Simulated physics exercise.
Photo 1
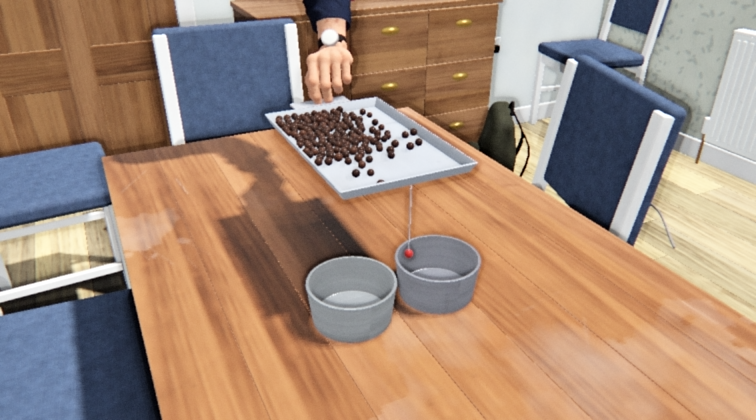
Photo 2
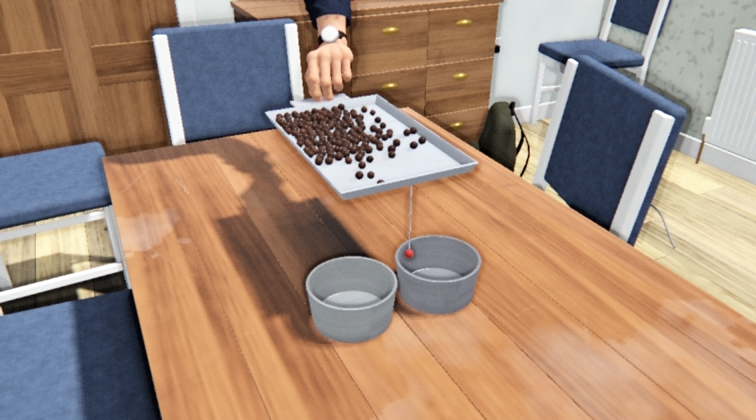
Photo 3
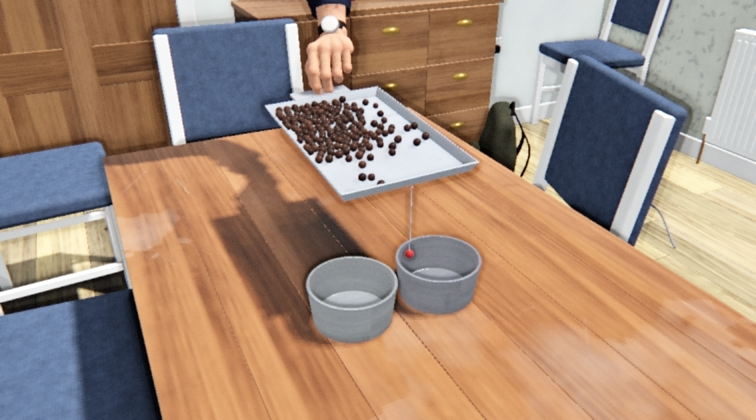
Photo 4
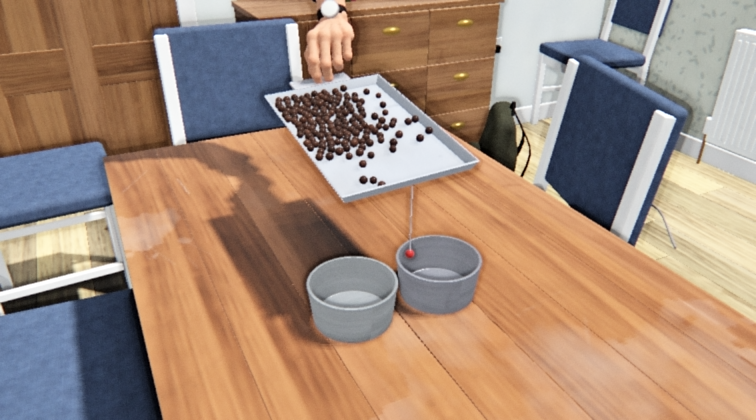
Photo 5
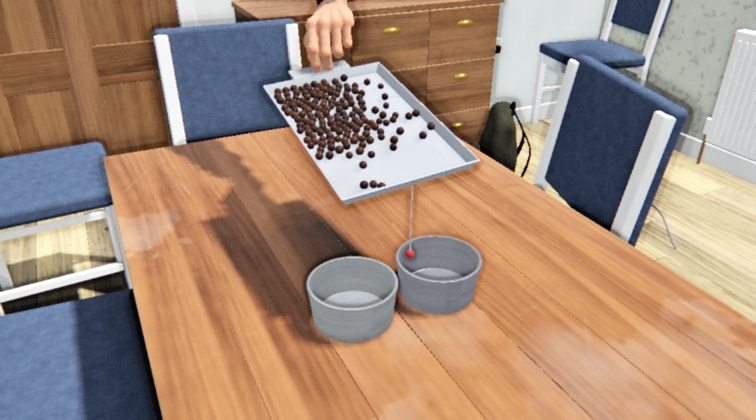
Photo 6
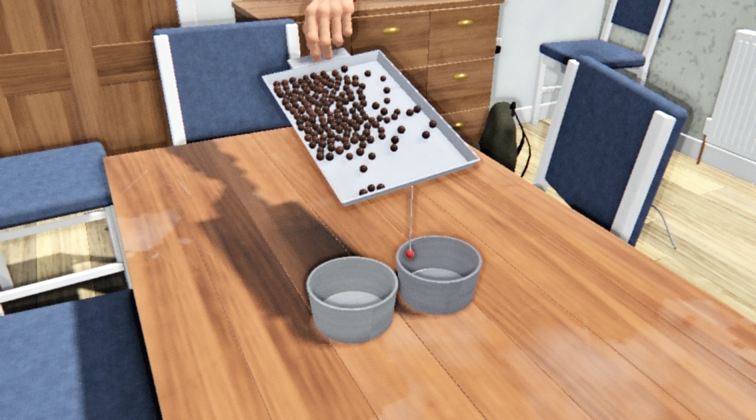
A hand with a wristwatch slowly raises the far end of a pale grey tray of dark brown chocolate balls above a wooden dining table, seen from a steady, raised view. Two grey dishes sit side by side below, near a small red bead hanging on a thread, with blue chairs around. The tray steepens gradually, its left front corner lowest, as the balls shift slightly.
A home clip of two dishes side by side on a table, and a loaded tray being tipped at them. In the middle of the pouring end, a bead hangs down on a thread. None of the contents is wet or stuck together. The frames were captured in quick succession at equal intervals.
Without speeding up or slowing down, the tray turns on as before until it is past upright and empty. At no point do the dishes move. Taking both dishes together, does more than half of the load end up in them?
No. The load will mostly be spilled.
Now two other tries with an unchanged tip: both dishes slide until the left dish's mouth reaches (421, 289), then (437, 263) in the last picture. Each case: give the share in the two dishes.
You'd end up with around 30 per cent and then around 0 per cent.
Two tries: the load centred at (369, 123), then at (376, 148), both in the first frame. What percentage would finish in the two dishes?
Estimate: 30 % first, 60 % second.
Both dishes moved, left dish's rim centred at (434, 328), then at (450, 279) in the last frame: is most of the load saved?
For the two tries in order: Not as much as half, not as much as half.
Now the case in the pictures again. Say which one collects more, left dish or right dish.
The one to the left.
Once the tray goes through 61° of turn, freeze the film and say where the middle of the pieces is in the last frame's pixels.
The load is centred about (376, 298).
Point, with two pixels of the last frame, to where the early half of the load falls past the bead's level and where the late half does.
The leading part at (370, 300), the rest of it at (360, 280).
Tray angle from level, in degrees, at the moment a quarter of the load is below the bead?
Roughly 55 degrees from level.
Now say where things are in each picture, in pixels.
The first picture shows corners of the pouring end at (344, 189) and (470, 162), level; middle of the load at (330, 136), chocolate balls; left dish at (371, 321); right dish at (459, 293); bead on its thread at (409, 254).
The second picture shows corners of the pouring end at (344, 189) and (471, 161), level; middle of the load at (330, 135).
The third picture shows corners of the pouring end at (345, 191) and (471, 161), tipped barely, lowest at the left corner; middle of the load at (330, 130), a stray few on the move.
The fourth picture shows corners of the pouring end at (345, 193) and (472, 159), tipped a little, lowest at the left corner; middle of the load at (330, 124), a small part on the move.
The fifth picture shows corners of the pouring end at (345, 195) and (472, 158), tipped a little, lowest at the left corner; middle of the load at (330, 118), a small part on the move.
The sixth picture shows corners of the pouring end at (345, 197) and (473, 158), tipped clearly, lowest at the left corner; middle of the load at (330, 115), nearly all on the move; left dish at (372, 321); right dish at (460, 294).
Soon after the last picture, tray tipped steeply; about a quarter on the tray; a small part in the left dish; about half outside both; about a quarter in the air.
A little later, tray tipped past a quarter turn; about a third in the left dish; about two thirds outside both.
Later still, tray tipped past a quarter turn; about a third in the left dish; about two thirds outside both.
By the end, tray tipped past a quarter turn; about a third in the left dish; none in the right dish; about two thirds outside both.
